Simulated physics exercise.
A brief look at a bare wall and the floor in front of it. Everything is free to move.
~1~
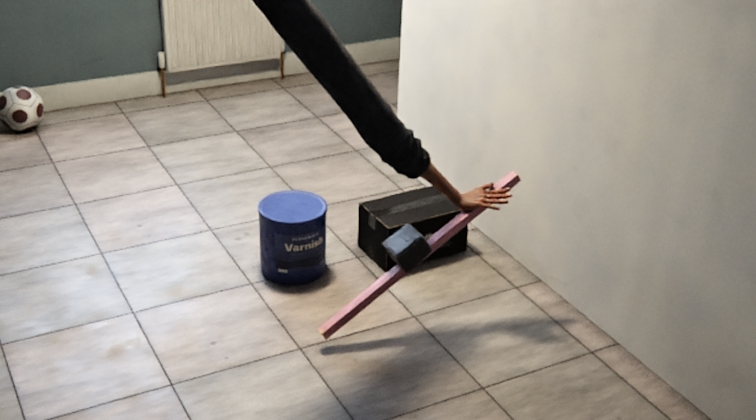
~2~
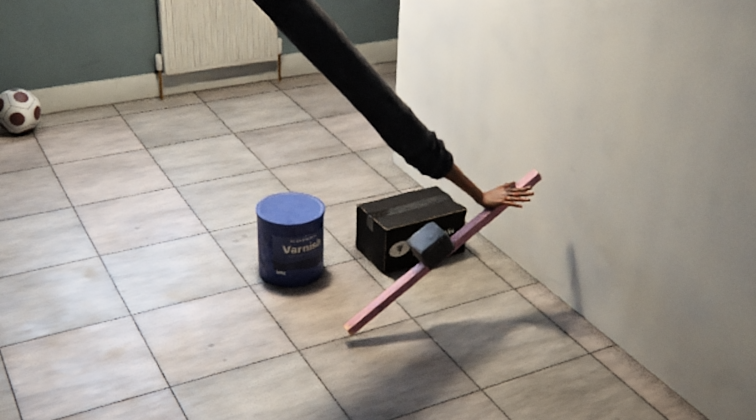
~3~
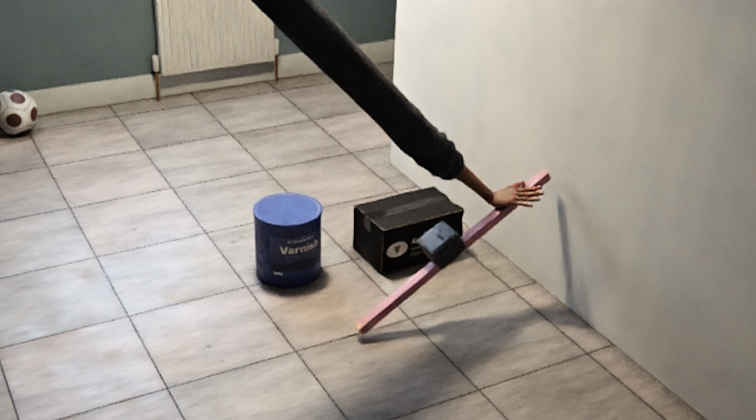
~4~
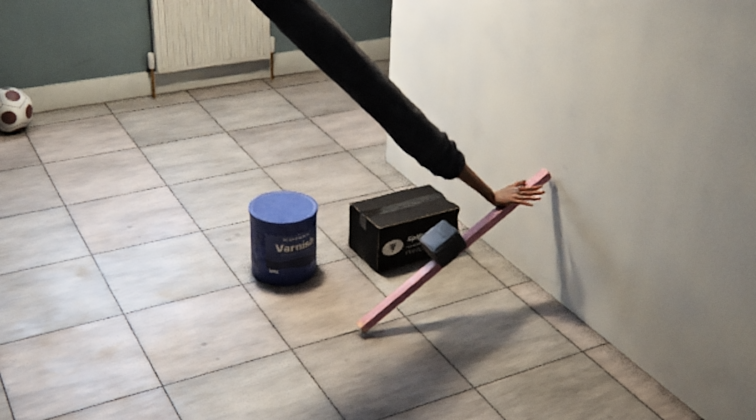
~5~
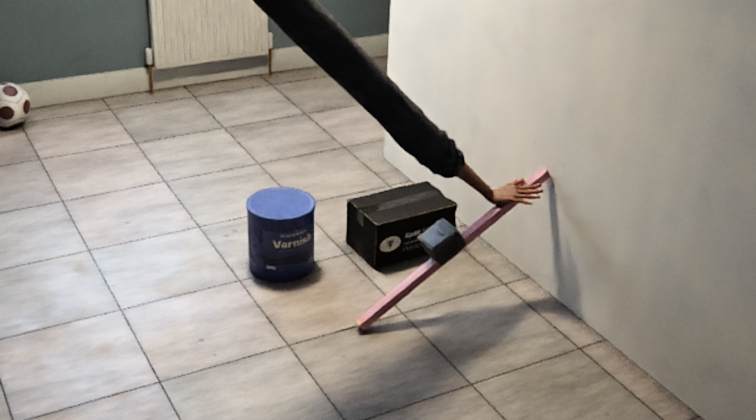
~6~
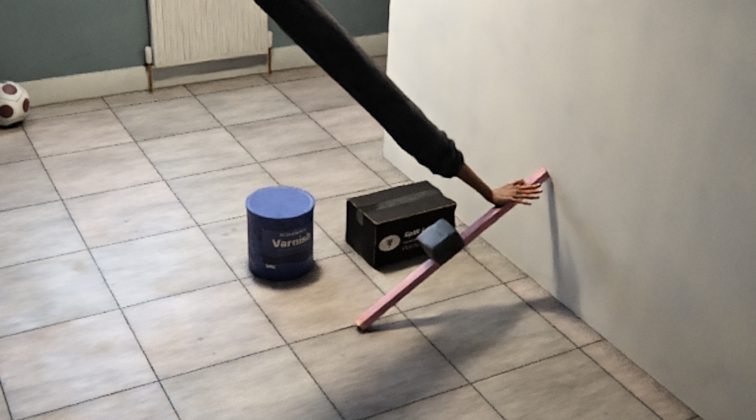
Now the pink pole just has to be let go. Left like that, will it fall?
It fails to stand.
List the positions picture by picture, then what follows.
On its way; pink pole (421, 254); blue pail (293, 237), in the first frame.
On its way; pink pole (444, 251); blue pail (291, 239), in the second frame.
On its way; pink pole (455, 251); blue pail (288, 240), in the third frame.
On its way; pink pole (456, 249); blue pail (284, 238), in the fourth frame.
Leant on the wall, still held; pink pole (455, 248); blue pail (281, 234), in the fifth frame.
Leant on the wall, still held; pink pole (454, 248); blue pail (281, 233), in the sixth frame.
Then, 0.50 s past the last view, pink pole leaning 29° more than when let go near (435, 300).
Then, 0.80 s past the last view, pink pole leaning 29° more than when let go near (434, 294).
Finally, moved from the start, pink pole; the other 2 still in place. Final places as the last picture's camera would see them, pink pole near (434, 304). The pole gives way.
